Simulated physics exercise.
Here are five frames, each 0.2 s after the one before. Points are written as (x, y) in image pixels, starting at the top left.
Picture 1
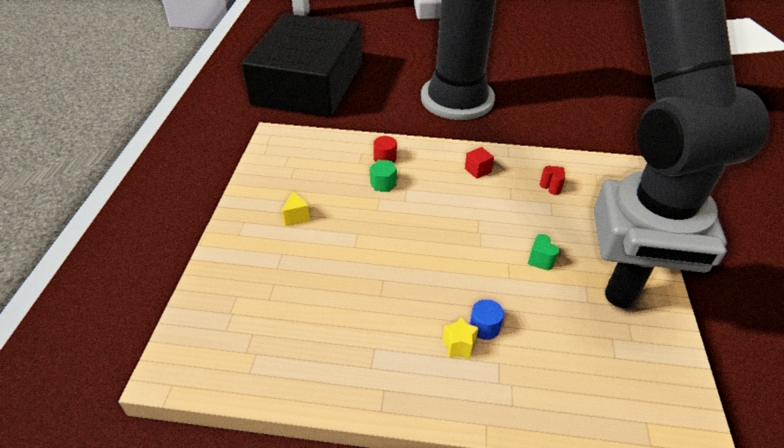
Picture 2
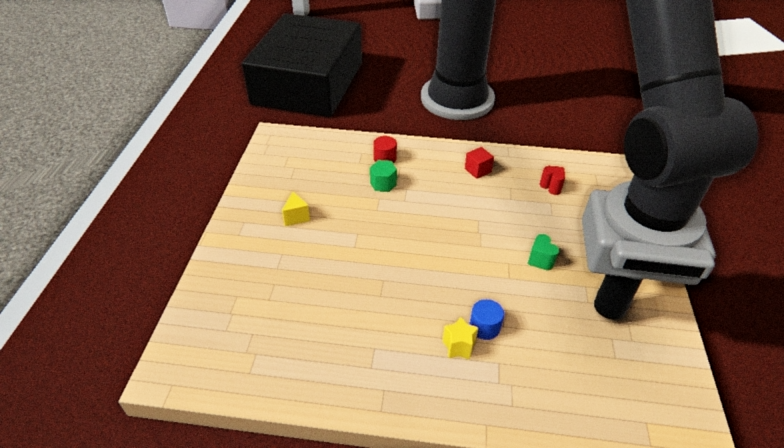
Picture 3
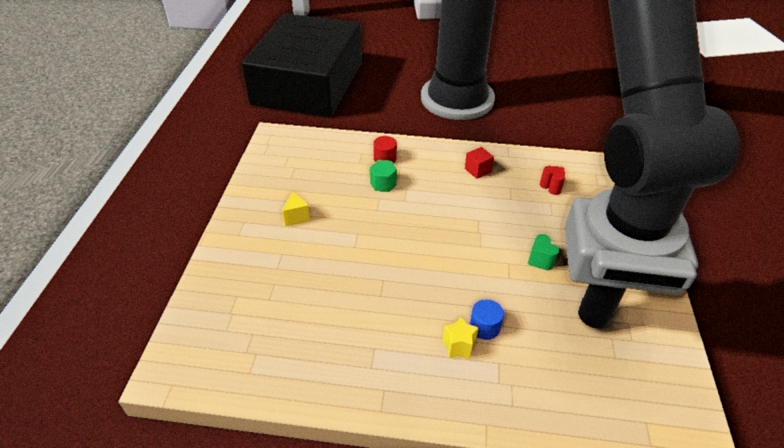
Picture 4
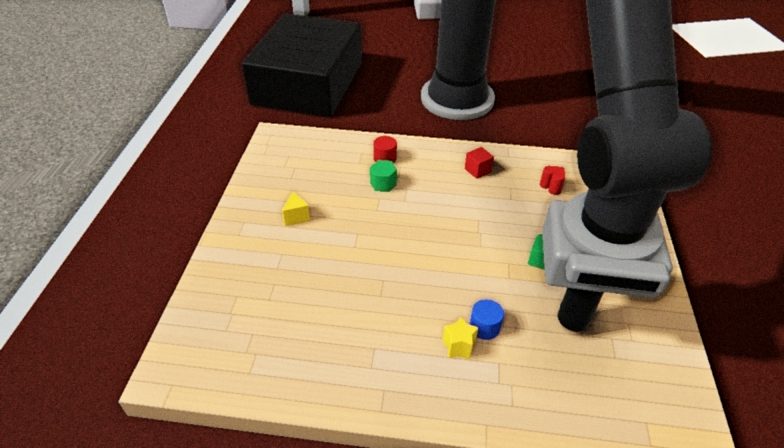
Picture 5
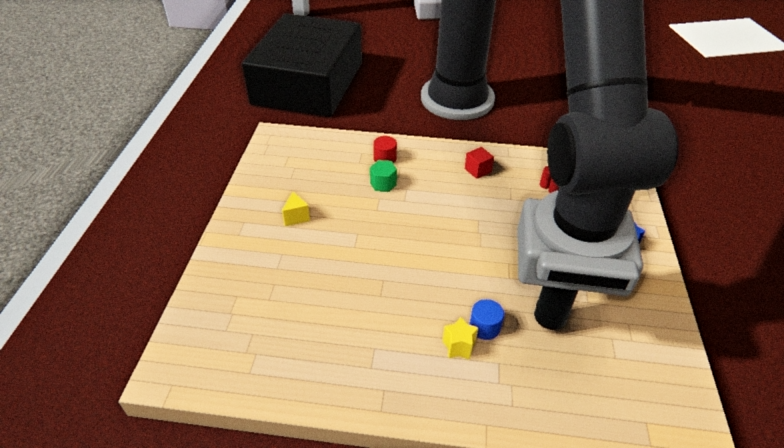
A dark robot arm with a short black rod moving left across a wooden board toward still blue and yellow blocks.
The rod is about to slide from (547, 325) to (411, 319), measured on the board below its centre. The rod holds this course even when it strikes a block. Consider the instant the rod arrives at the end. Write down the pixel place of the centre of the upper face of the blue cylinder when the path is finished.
It comes to (398, 327).
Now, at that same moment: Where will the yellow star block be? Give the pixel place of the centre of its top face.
In the picture, it is at (448, 340).
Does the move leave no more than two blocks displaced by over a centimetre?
Going by the path, yes.
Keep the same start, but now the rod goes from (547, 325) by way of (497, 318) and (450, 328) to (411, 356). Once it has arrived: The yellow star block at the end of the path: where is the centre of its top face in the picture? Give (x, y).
Top centre: (439, 361).
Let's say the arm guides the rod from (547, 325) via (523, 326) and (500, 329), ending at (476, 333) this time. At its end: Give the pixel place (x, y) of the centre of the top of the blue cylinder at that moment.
Close to (448, 310).
What follows on the original path. One third of the way, rod (503, 315); blue cylinder (474, 312).
Two thirds of the way, rod (457, 313); yellow star block (448, 340), turned 60° anticlockwise; blue cylinder (431, 317).
At the end, rod (412, 311); yellow star block (448, 340), turned 60° anticlockwise; blue cylinder (398, 327).
